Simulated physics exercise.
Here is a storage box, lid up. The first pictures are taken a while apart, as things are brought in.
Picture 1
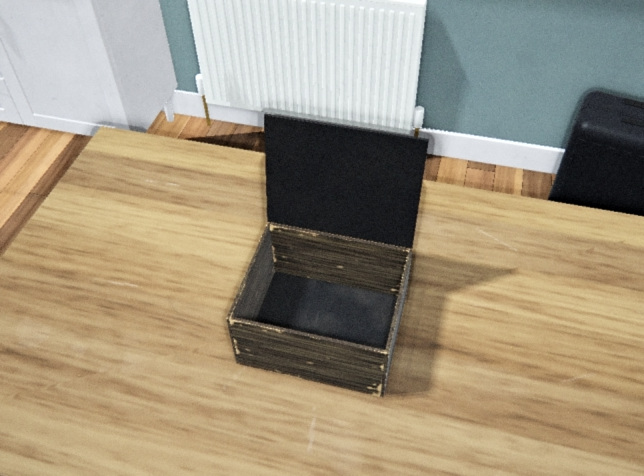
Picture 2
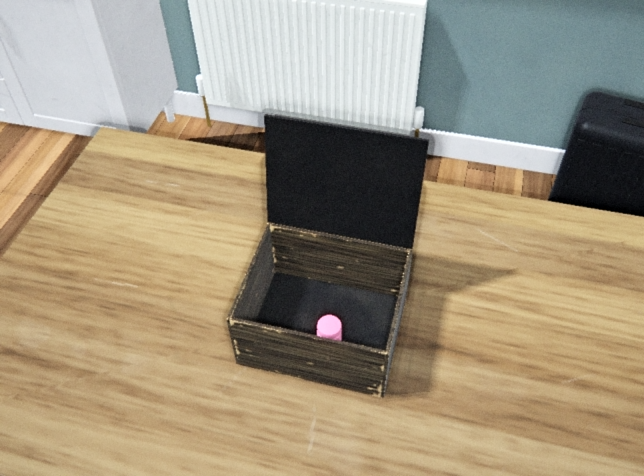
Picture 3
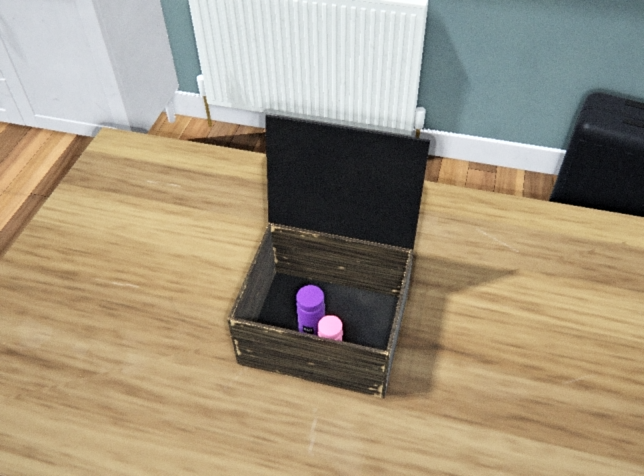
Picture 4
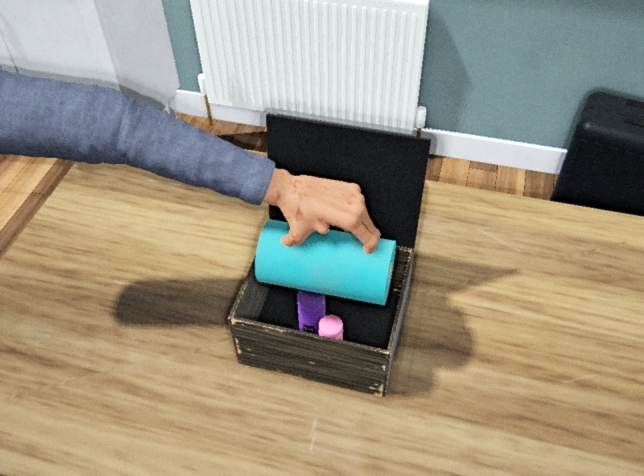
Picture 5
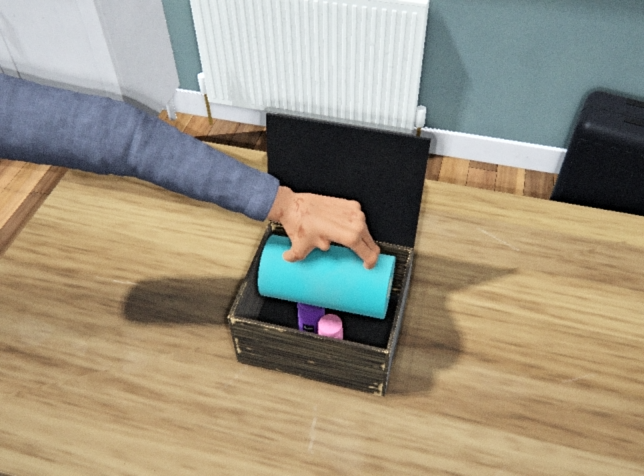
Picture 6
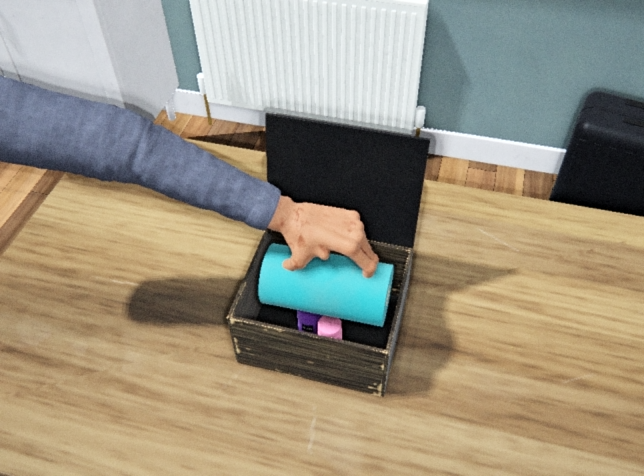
The clip opens on an empty, open dark wooden box on a table, in which a small pink item appears, followed by a taller purple one beside it. A hand in a blue sleeve then holds a turquoise roll over the box and lowers it a short way inside, still gripping it.
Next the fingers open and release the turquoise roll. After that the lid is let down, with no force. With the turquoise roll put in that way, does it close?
Here the lid stays ajar.
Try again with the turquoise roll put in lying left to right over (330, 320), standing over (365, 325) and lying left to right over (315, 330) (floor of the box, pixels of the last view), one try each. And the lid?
First, it sits on the rim; second, it is held up; third, it stays ajar.
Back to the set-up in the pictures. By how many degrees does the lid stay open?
About 45°.
Then, 0.90 s on from there, lid starting down; turquoise roll shifted a little near (338, 287).
Then, 1.40 s on from there, lid 72° above the rim; turquoise roll shifted a little near (338, 287).
Then, 1.70 s on from there, lid 52° above the rim; turquoise roll shifted a little near (338, 287).
In the end, lid 45° above the rim; all 3 unmoved. At the end, from the last picture's camera, turquoise roll near (338, 287).
